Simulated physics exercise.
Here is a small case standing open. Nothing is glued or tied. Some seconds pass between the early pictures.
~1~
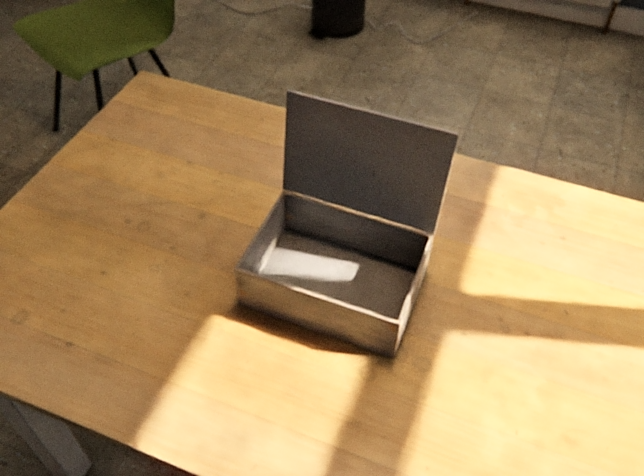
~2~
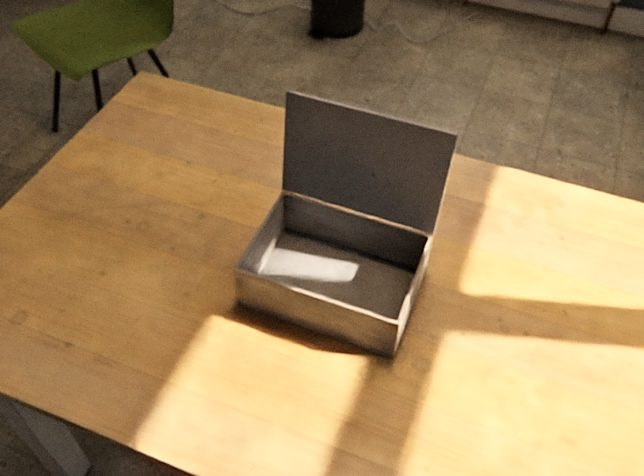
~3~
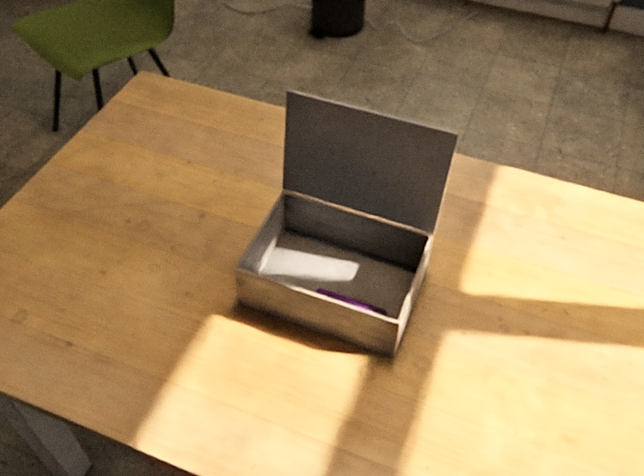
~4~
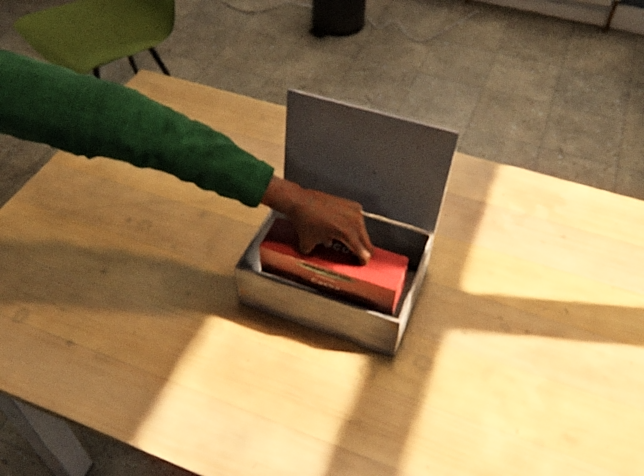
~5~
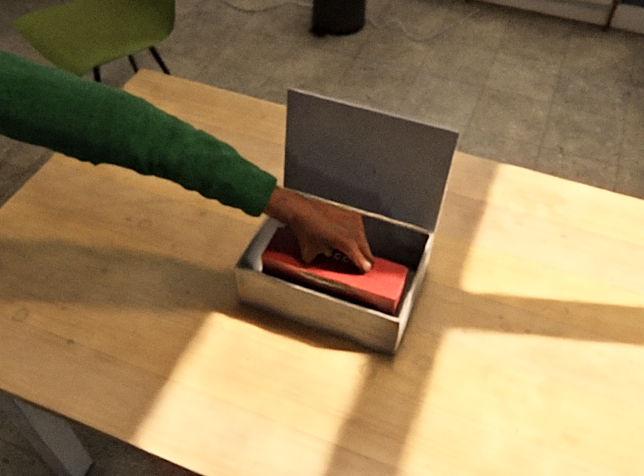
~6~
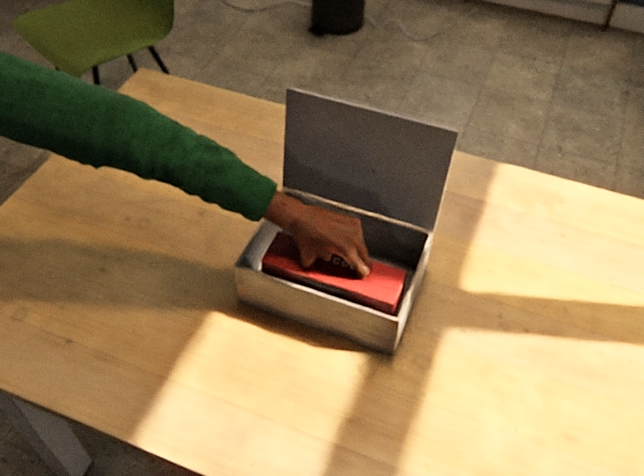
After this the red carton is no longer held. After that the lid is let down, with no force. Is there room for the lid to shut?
Here the lid closes.
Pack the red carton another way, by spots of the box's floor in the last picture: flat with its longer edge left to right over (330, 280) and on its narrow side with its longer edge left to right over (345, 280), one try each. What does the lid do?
First try: It sits on the rim; second try: It sits on the rim.
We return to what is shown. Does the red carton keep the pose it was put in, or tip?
The red carton ends up tilted.
Then, 0.90 s after the last picture, lid starting down; red carton on its side near (348, 259).
Then, 1.60 s after the last picture, lid 59° above the rim; red carton on its side near (348, 259).
Then, 1.90 s after the last picture, lid 15° above the rim; red carton on its side near (348, 259).
At rest, lid shut; tipped over in the box, red carton; purple shaker in place. Seen from the same camera at the end, red carton near (348, 259).
